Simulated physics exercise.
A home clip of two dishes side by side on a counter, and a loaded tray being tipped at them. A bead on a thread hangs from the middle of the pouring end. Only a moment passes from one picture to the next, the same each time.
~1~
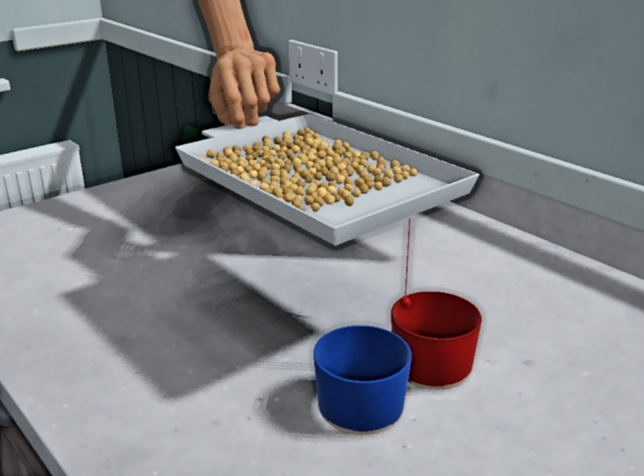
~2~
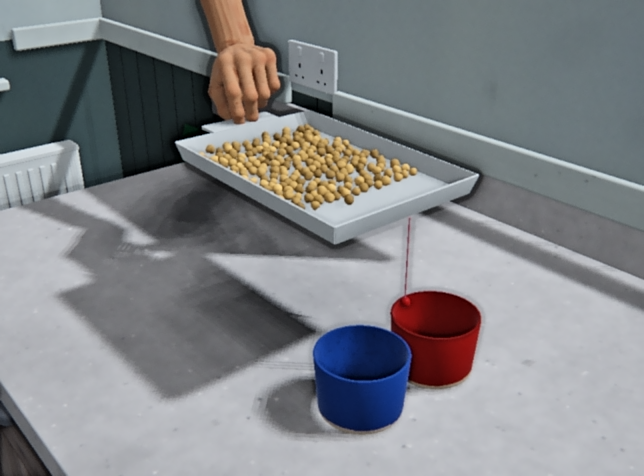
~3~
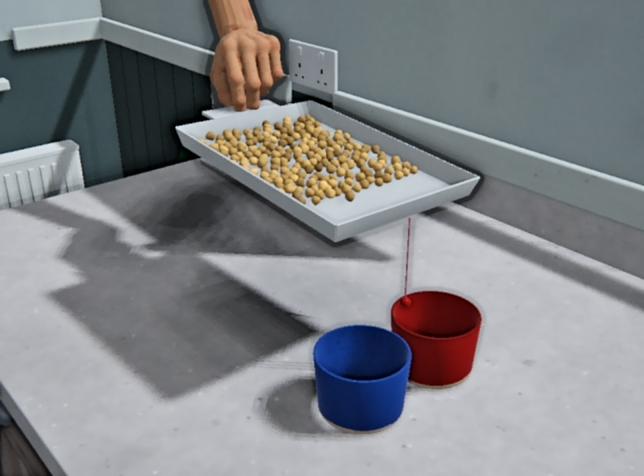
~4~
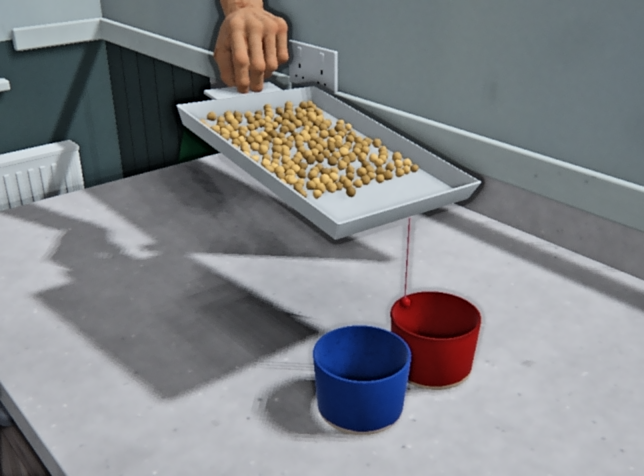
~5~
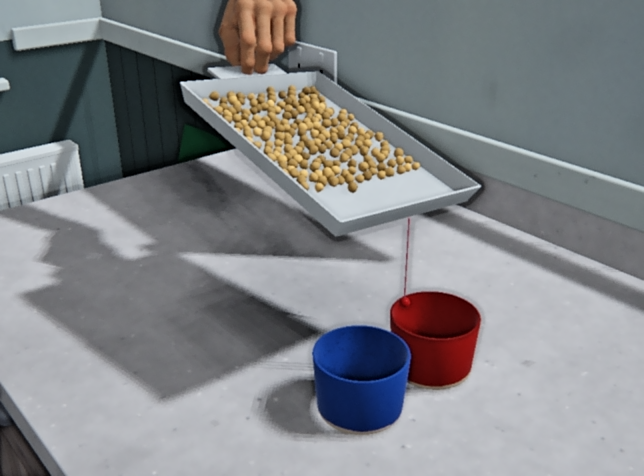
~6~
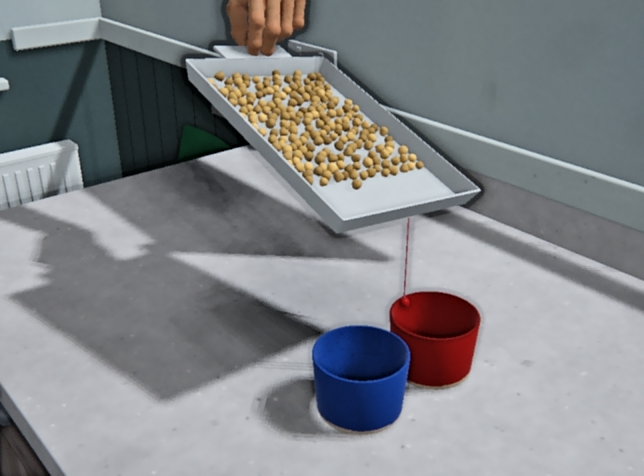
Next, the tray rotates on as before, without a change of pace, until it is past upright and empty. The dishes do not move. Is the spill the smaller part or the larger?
The two hold less than half of the load.
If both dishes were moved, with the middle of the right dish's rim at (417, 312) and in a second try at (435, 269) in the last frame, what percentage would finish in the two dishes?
First some 10, then 10 per cent.
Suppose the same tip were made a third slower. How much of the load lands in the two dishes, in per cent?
Near 30 %.
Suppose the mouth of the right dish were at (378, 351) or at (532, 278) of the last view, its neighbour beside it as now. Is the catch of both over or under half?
One: Less than half. Two: Over half.
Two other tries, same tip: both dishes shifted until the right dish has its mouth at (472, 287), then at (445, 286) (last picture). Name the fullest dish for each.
At the first place the right dish, at the second the right dish.
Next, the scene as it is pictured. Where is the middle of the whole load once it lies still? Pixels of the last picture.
Roughly at (473, 356).
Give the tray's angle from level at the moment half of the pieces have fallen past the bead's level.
At about 110°.
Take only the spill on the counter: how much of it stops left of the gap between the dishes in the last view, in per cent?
Some 0 per cent.
Just after the last frame, tray tipped steeply; almost all on the tray; about a tenth in the air.
A moment on, tray tipped past a quarter turn; roughly half on the tray; about a tenth in the right dish; roughly a quarter outside both; about a tenth in the air.
Further on, tray tipped past a quarter turn; roughly a third in the right dish; roughly two thirds outside both.
When it is over, tray tipped past a quarter turn; not one in the left dish; roughly a third in the right dish; roughly two thirds outside both.
